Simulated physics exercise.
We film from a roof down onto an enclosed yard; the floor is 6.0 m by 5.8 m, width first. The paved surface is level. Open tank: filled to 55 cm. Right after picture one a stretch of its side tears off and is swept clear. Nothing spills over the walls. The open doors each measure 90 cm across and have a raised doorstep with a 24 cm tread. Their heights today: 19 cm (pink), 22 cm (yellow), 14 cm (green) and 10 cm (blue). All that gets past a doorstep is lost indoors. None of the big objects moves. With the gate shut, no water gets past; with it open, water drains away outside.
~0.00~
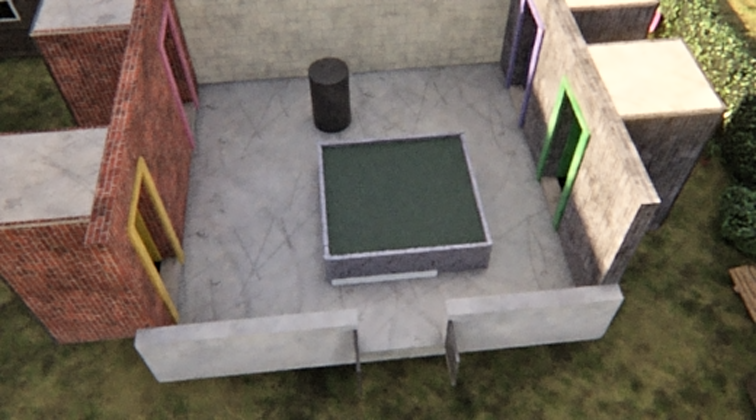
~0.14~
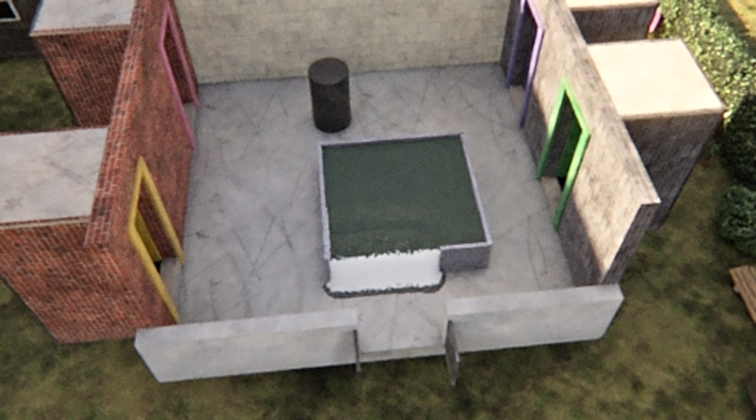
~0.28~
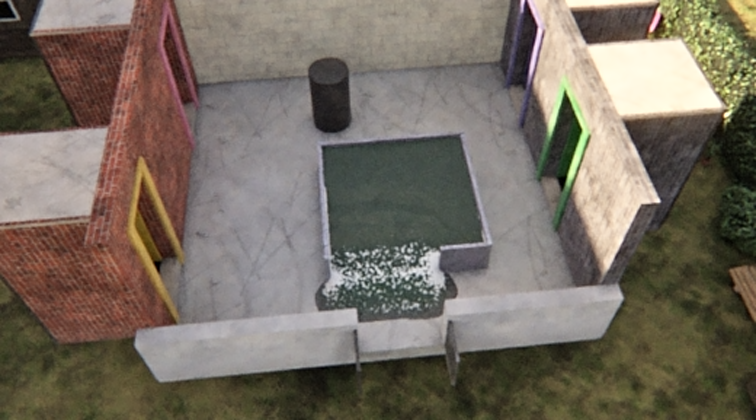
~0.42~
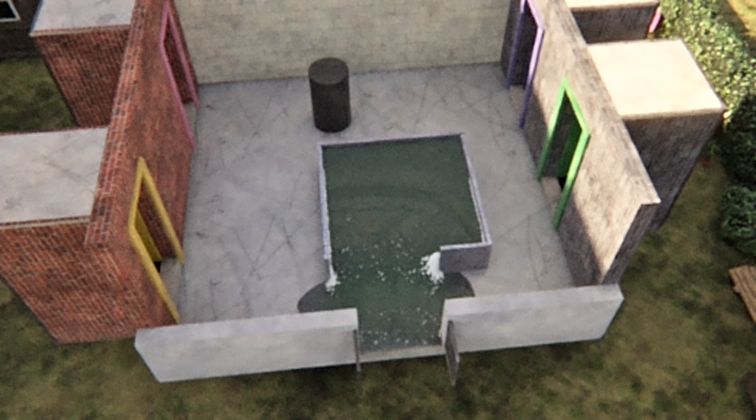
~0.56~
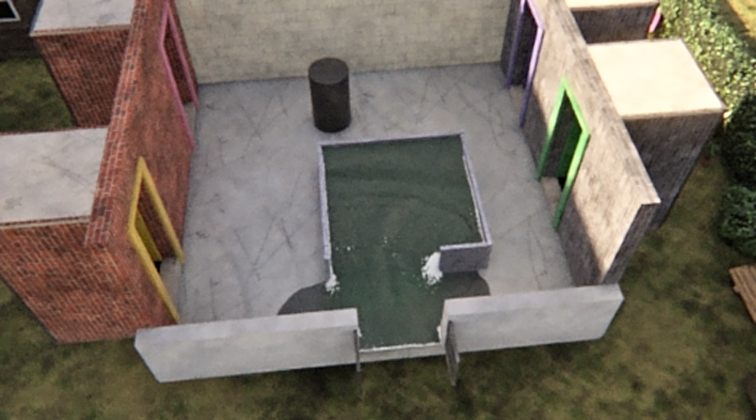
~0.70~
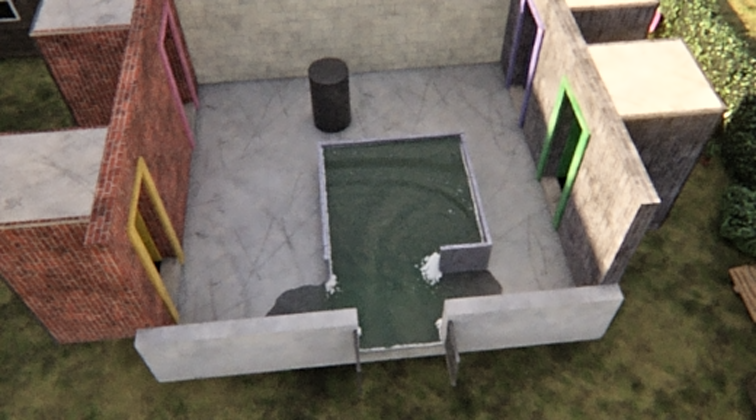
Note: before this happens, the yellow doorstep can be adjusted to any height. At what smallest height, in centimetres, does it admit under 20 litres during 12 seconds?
At about 13 centimetres.
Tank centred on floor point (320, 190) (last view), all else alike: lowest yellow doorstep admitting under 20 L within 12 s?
It must be around 23 cm tall.
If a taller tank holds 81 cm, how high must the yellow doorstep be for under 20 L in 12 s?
Then roughly 21 cm.
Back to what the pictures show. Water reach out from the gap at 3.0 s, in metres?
Front distance: Approx. 4.0 m.
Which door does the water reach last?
The blue one.
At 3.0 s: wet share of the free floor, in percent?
Around 30 per cent of the free floor.
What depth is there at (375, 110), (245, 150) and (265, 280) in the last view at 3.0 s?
About 0, 0 and 2 cm.
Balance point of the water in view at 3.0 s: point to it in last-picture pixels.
The centre of all the water is around (366, 244).
After 1.4 s water covers 15 % of the floor, deepest (38 cm) near (350, 338); it has not reached the yellow door.
After 3.0 s water covers 30 % of the floor, deepest (26 cm) near (186, 353); 18 cm at the yellow door, 0 litres in over its 22 cm doorstep.
After 12.0 s water covers 95 % of the floor, deepest (6 cm) near (338, 339); 4 cm at the yellow door, 0 litres in over its 22 cm doorstep.
At the yellow door as built, the water arrived by 1.9 s and peaked near 19 cm at 2.4 s.
Run again over the same 12 s with other heights there, 41 litres in over 10.5 cm, 6 litres over 16.5 cm. The limit of 20 litres is kept from about 13 cm up.
